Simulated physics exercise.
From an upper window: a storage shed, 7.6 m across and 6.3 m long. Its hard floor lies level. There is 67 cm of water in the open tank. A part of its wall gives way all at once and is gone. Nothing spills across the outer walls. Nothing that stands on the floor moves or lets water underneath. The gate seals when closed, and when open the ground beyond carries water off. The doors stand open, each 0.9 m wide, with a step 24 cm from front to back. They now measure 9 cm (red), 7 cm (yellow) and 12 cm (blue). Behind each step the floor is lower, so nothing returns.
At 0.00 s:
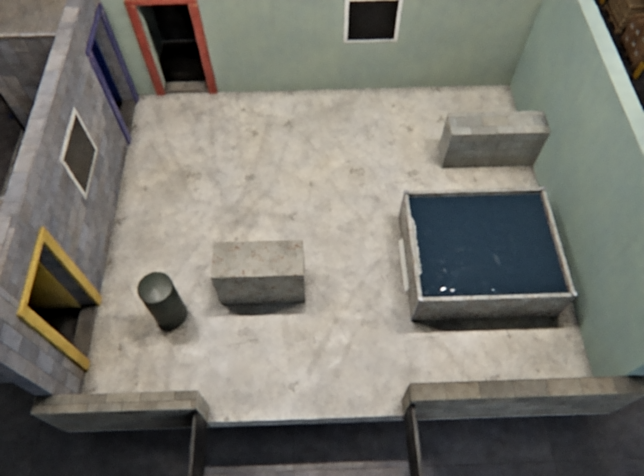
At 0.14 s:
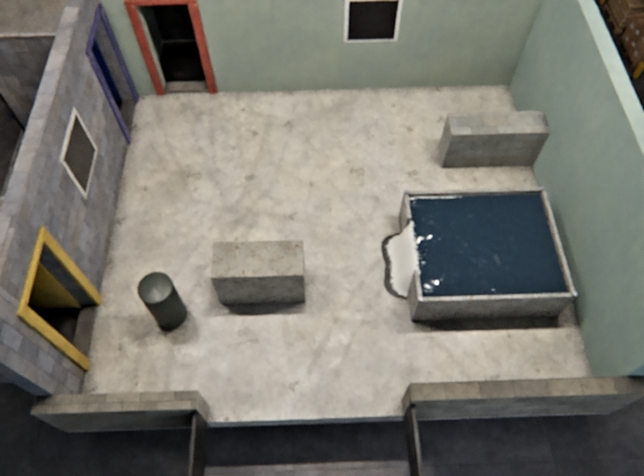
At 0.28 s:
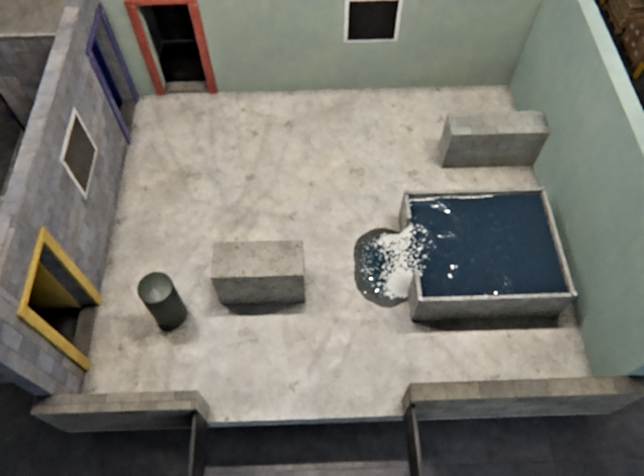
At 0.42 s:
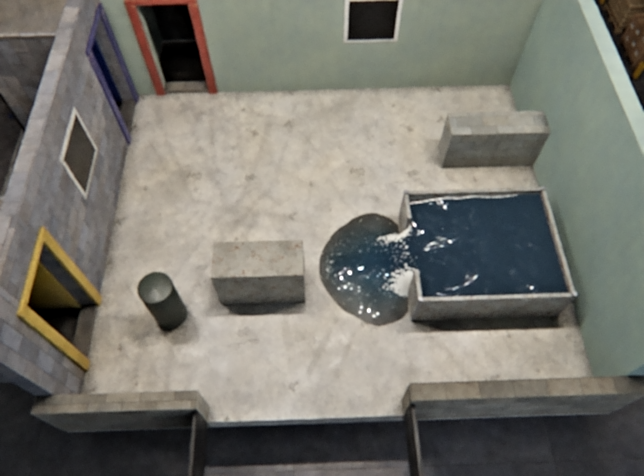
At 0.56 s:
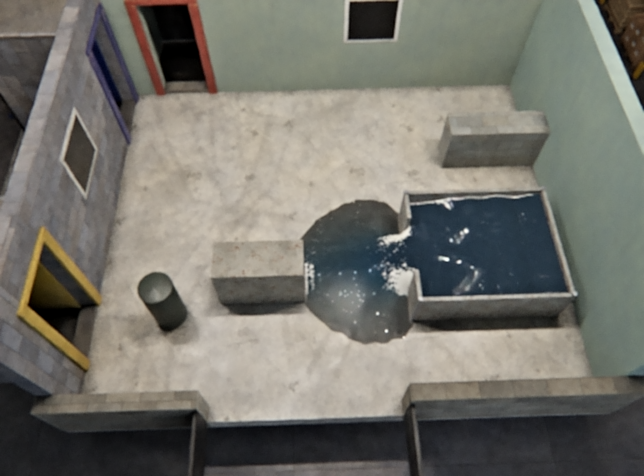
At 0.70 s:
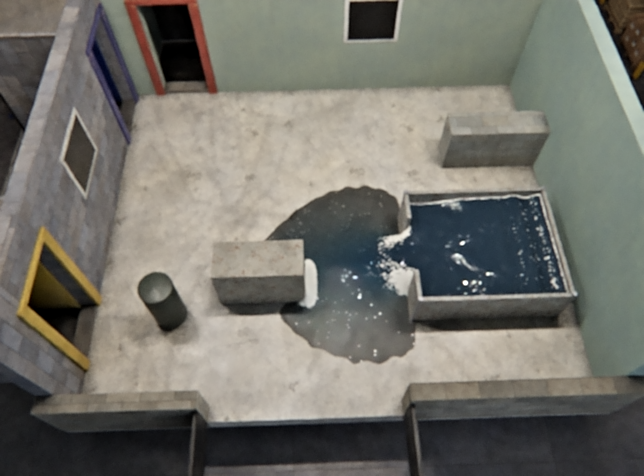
To begin with, dark water sits still in an open tank on the right of a pale floor. The tank's left side opens and water pours out, foaming, then spreads leftward in a widening, rounded pool that meets the nearest block and wraps around its right end.
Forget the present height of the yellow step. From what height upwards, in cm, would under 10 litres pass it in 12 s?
About 7.5 cm.
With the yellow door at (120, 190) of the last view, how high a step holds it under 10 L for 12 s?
Roughly 14.0 cm.
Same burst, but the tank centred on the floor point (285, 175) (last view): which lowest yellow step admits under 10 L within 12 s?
About 11.0 cm.
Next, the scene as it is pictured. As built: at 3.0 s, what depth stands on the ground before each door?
Depths in cm: Red 4, yellow 3, blue 15.
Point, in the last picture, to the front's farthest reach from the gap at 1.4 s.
Near (131, 247).
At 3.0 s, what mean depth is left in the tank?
About 33 cm.
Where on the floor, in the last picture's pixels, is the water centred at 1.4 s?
Near (432, 265).
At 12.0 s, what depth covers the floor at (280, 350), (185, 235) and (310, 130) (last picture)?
About 4, 4 and 4 cm.
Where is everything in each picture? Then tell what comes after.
In the first frame, still water, 67 cm deep, in the open tank at (484, 243); the yellow door at (67, 307) is dry.
In the second frame, water pours out at (410, 258) and has run 0.3 m, to (393, 290); about 10 cm deep outside, 67 cm at the back.
In the third frame, the front is at (364, 288), 0.8 m from the gap at (410, 259); 0.9 m2 of floor is wet, 67 cm left at the back.
In the fourth frame, water pours out at (410, 259) and has run 1.4 m, to (326, 279); about 8 cm deep outside, 67 cm at the back.
In the fifth frame, the gap is at (410, 259), the front 2.0 m out at a hidden place; the back of the open tank holds 66 cm.
In the sixth frame, the front is at a hidden place, 2.6 m from the gap at (410, 259); 4.6 m2 of floor is wet, 60 cm left at the back; 2.7 m in a straight line remain to the yellow door at (67, 307).
After 1.4 s water covers 25 % of the floor, deepest (38 cm) near (398, 267); it has not reached the yellow door.
After 3.0 s water covers 55 % of the floor, deepest (26 cm) near (312, 279); 3 cm at the yellow door, 0 litres in over its 7 cm step.
After 12.0 s water covers 85 % of the floor, deepest (8 cm) near (466, 92); 5 cm at the yellow door, 12 litres in over its 7 cm step.
At the yellow door as built, the water arrived by 2.9 s and peaked near 10 cm at 4.2 s.
With a step of 6.5 cm, 15 litres would have come in within the 12 s; with 9 cm, 3 litres. So under 10 litres takes about 7.5 cm.
